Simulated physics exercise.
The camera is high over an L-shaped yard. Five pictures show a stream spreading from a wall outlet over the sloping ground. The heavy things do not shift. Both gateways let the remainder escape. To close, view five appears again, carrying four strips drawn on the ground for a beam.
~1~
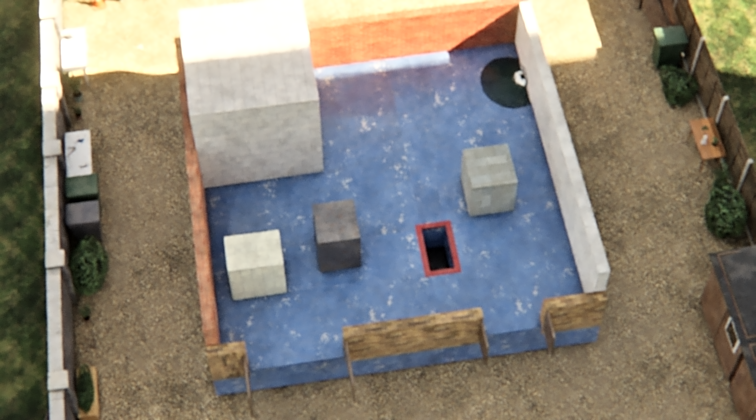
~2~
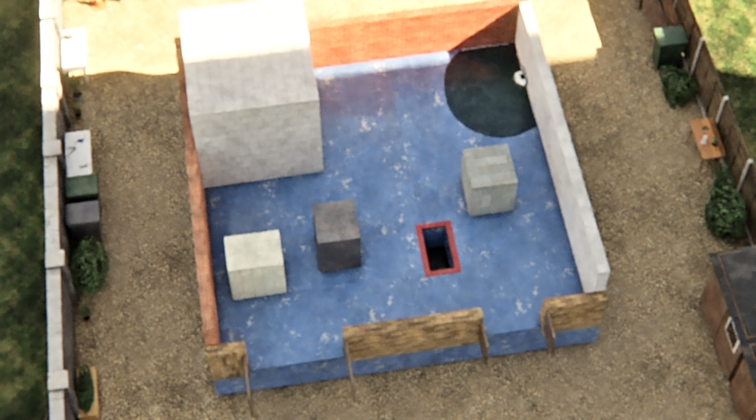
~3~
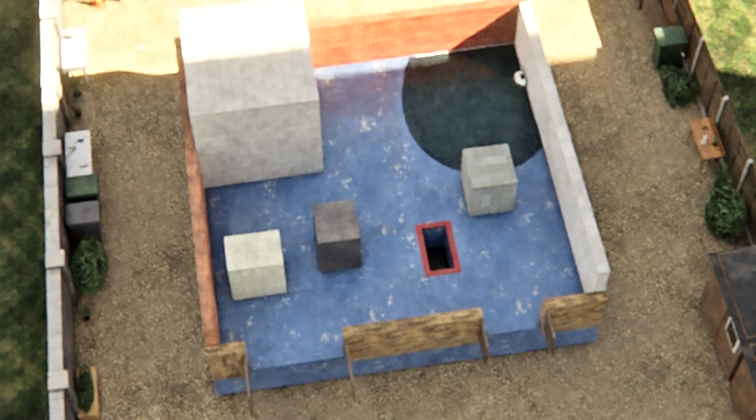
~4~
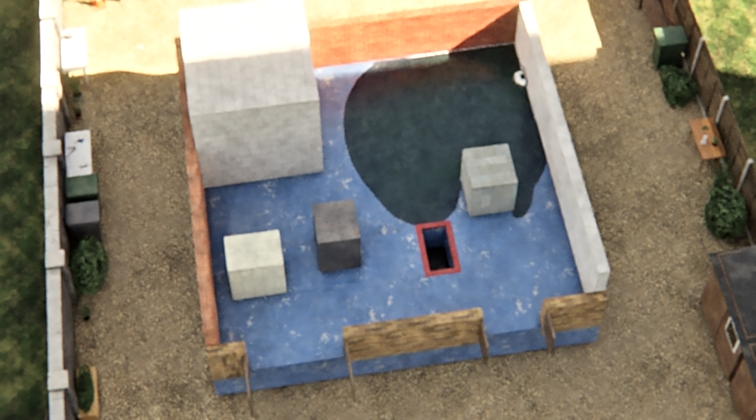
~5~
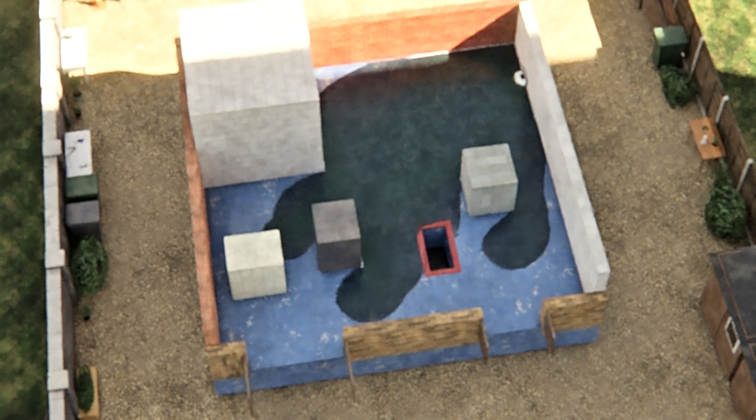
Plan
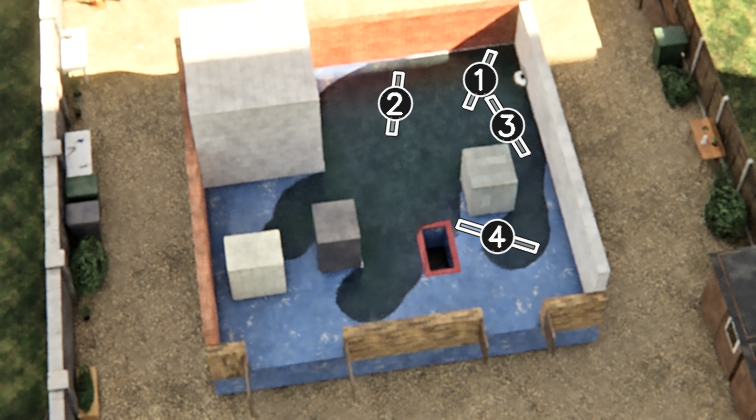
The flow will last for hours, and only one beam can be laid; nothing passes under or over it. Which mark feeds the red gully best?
Use place 2.
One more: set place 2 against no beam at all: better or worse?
Place 2 is better.
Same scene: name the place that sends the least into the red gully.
It is 3.
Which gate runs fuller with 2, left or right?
The left one.
On the marked copy, 1 from (467, 107) to (492, 51); 2 from (391, 134) to (399, 73); 3 from (489, 97) to (525, 154); 4 from (458, 223) to (536, 248).
For place 1, about 8 % of the stream goes into the red gully, about 90 % out by the gates.
For place 2, about 15 % of the stream goes into the red gully, about 83 % out by the gates.
For place 3, about 4 % of the stream goes into the red gully, about 94 % out by the gates.
For place 4, about 9 % of the stream goes into the red gully, about 89 % out by the gates.
